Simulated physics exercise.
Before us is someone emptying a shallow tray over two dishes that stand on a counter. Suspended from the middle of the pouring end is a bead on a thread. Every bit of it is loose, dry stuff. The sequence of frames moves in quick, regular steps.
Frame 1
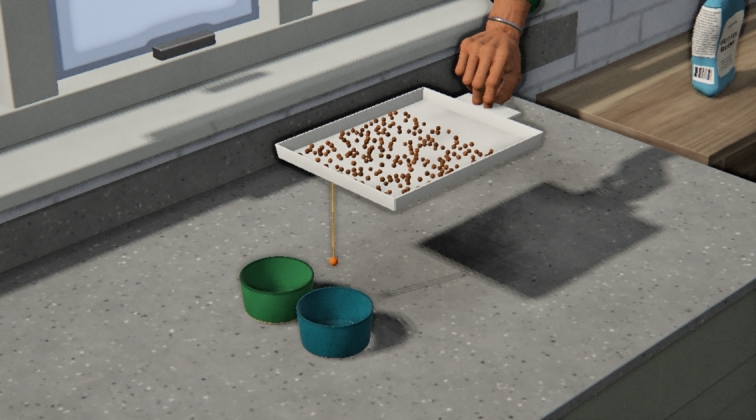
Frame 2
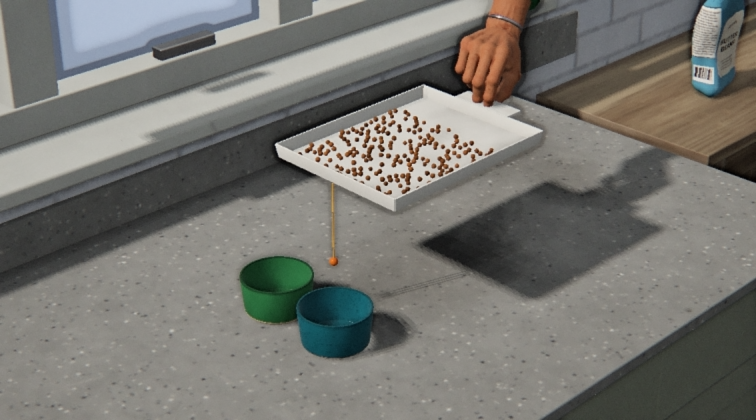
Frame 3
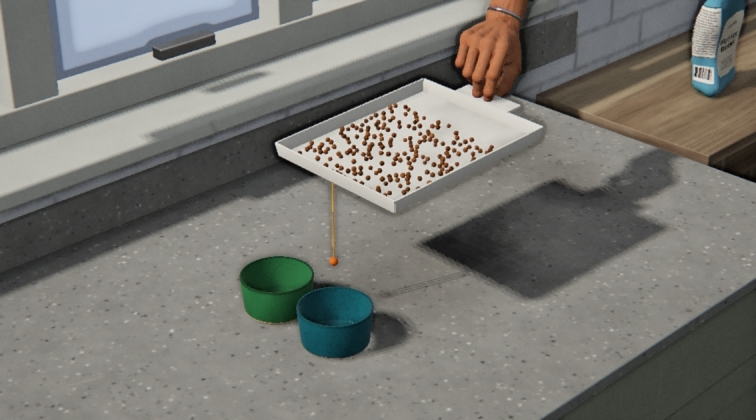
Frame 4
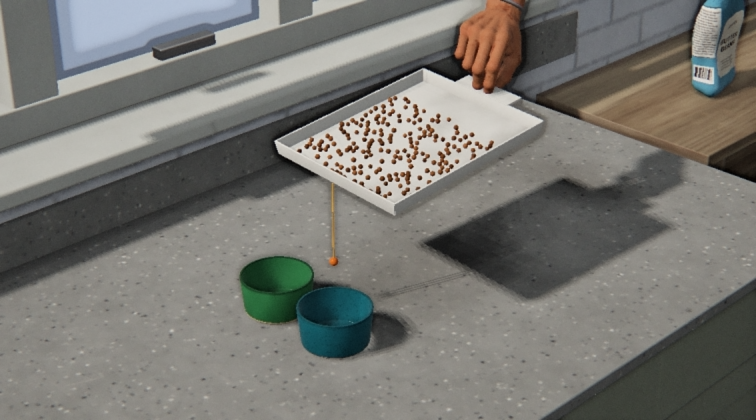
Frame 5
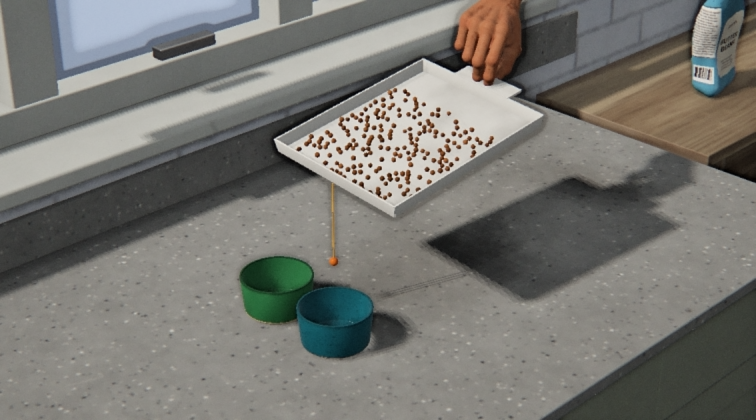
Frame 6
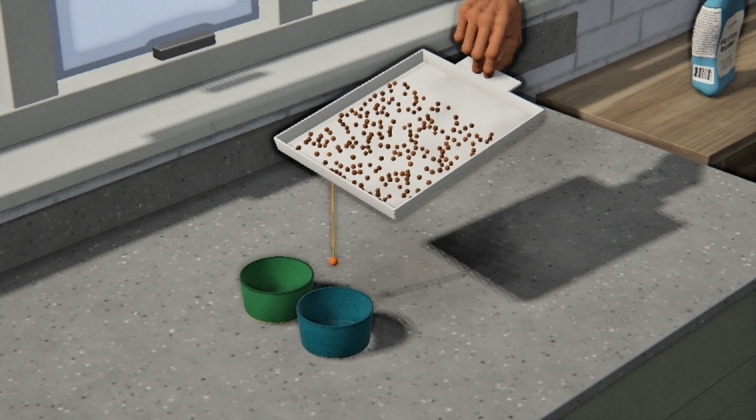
At the start, a hand holds a white tray of small brown balls above a green dish and a teal dish on a gray counter. The hand gradually raises the tray's handle end, and the pouring edge dips slightly at its right corner, while the dishes and hanging orange bead stay still.
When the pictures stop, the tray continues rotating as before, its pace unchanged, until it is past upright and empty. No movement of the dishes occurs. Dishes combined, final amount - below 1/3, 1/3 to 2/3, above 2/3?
Below 1/3.
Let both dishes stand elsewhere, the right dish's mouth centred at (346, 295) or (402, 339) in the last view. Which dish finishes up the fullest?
The first time it's the one placed on the right, and the second time it's the one placed on the left.
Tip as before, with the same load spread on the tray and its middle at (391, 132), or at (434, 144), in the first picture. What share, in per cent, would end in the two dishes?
Estimate: 0 % first, 0 % second.
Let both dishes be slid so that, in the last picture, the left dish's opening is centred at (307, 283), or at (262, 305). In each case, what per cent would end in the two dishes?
20% for the first placement, 0% for the second.
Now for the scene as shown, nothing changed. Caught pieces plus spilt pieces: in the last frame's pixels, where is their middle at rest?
I'd put the middle somewhere around (389, 337).
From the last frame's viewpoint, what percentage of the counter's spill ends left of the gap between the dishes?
0 per cent, about.
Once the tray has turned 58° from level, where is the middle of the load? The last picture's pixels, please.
In the last view the centre sits at roughly (383, 194).
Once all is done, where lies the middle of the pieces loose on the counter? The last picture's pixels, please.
(404, 338), roughly.
Soon after the last picture, tray tipped steeply; nearly all on the tray; a stray few outside both; a stray few in the air.
A little later, tray tipped right over; most on the tray; a stray few in the right dish; a small part outside both; a small part in the air.
Later still, tray tipped past a quarter turn; about a quarter in the right dish; most outside both.
At rest, tray tipped past a quarter turn; about a quarter in the right dish; none in the left dish; most outside both.
